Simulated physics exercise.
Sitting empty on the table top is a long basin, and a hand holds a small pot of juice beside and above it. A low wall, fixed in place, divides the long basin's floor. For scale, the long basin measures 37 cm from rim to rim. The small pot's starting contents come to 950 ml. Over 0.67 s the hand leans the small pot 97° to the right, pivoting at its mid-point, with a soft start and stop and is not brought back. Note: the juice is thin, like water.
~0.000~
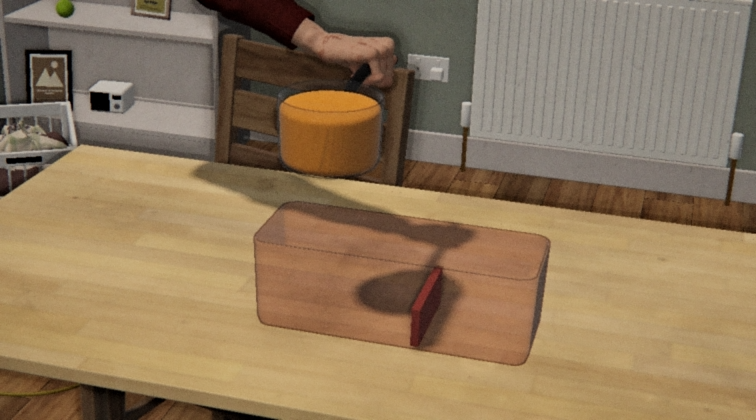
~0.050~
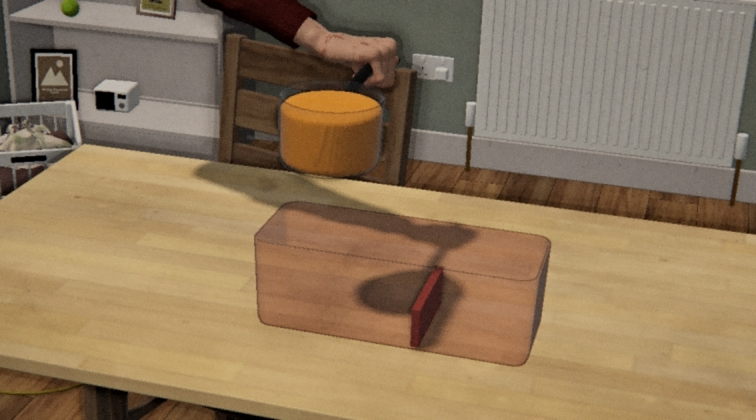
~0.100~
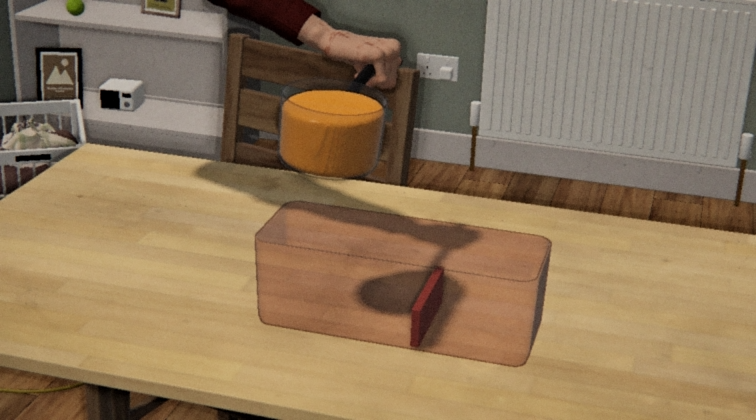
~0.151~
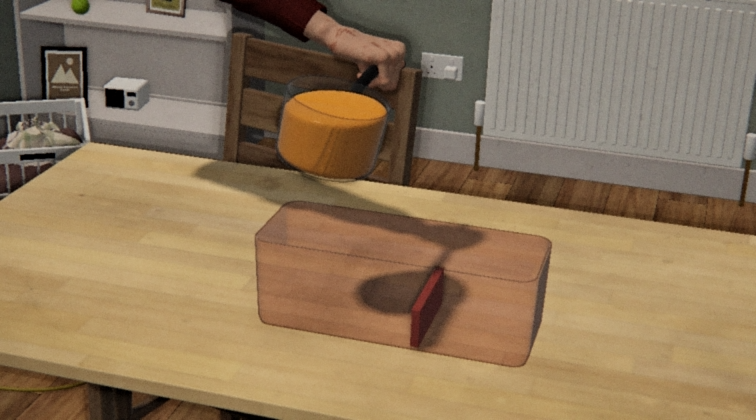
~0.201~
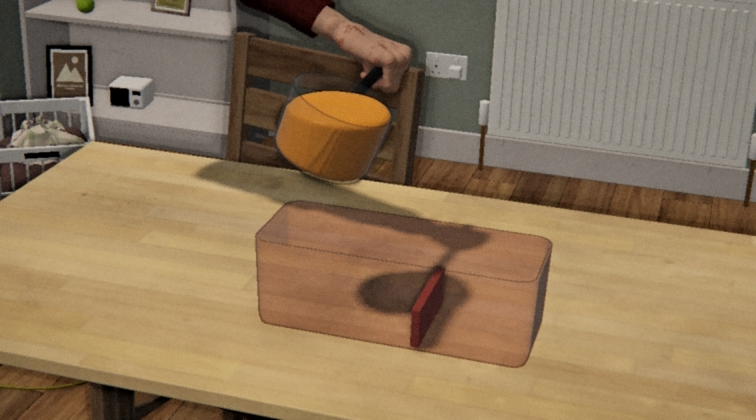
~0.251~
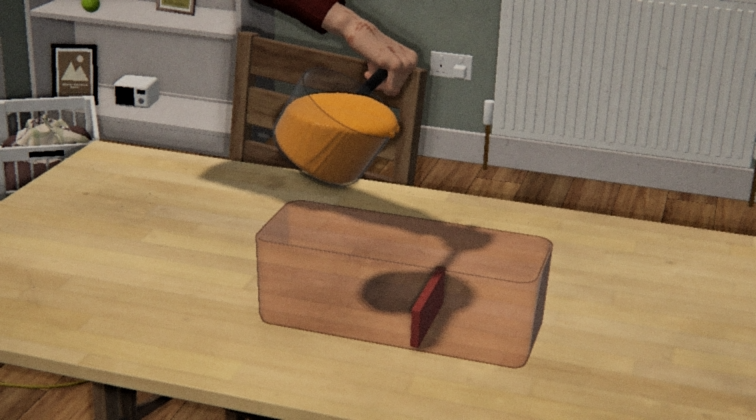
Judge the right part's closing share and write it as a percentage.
I would judge it at 52 per cent.
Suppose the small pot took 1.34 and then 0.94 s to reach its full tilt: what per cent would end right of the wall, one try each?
Roughly 60 per cent the first time and 60 per cent the second.
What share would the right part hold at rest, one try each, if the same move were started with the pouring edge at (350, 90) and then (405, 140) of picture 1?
Result: 5 per cent, then 80 per cent.
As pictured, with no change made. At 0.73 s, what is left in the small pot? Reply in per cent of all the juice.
Share remaining: Approx. 14 %.
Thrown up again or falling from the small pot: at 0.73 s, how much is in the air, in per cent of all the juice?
I'd put it at about 10 per cent of the liquid.
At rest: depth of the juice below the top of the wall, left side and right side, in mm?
Measured: Left around 38 mm, right around 28 mm.
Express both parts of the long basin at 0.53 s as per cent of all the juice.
Left roughly 4, right roughly 14.
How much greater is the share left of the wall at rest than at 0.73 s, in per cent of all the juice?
Some 22 per cent.
Then, 0.53 s in, the tilt is 86° and 47 per cent is still to pour, 4 is left of the wall and 15 right of it.
Then, 0.73 s in, the tilt is 97° and 13 per cent is still to pour, 26 is left of the wall and 50 right of it.
Then, 0.94 s in, the tilt is 97° and 4 per cent is still to pour, 41 is left of the wall and 52 right of it.
Then, 1.17 s in, the tilt is 97° and 1 per cent is still to pour, 46 is left of the wall and 51 right of it.
Finally, 48 per cent lies left of the wall, 52 right of it and 1 outside.
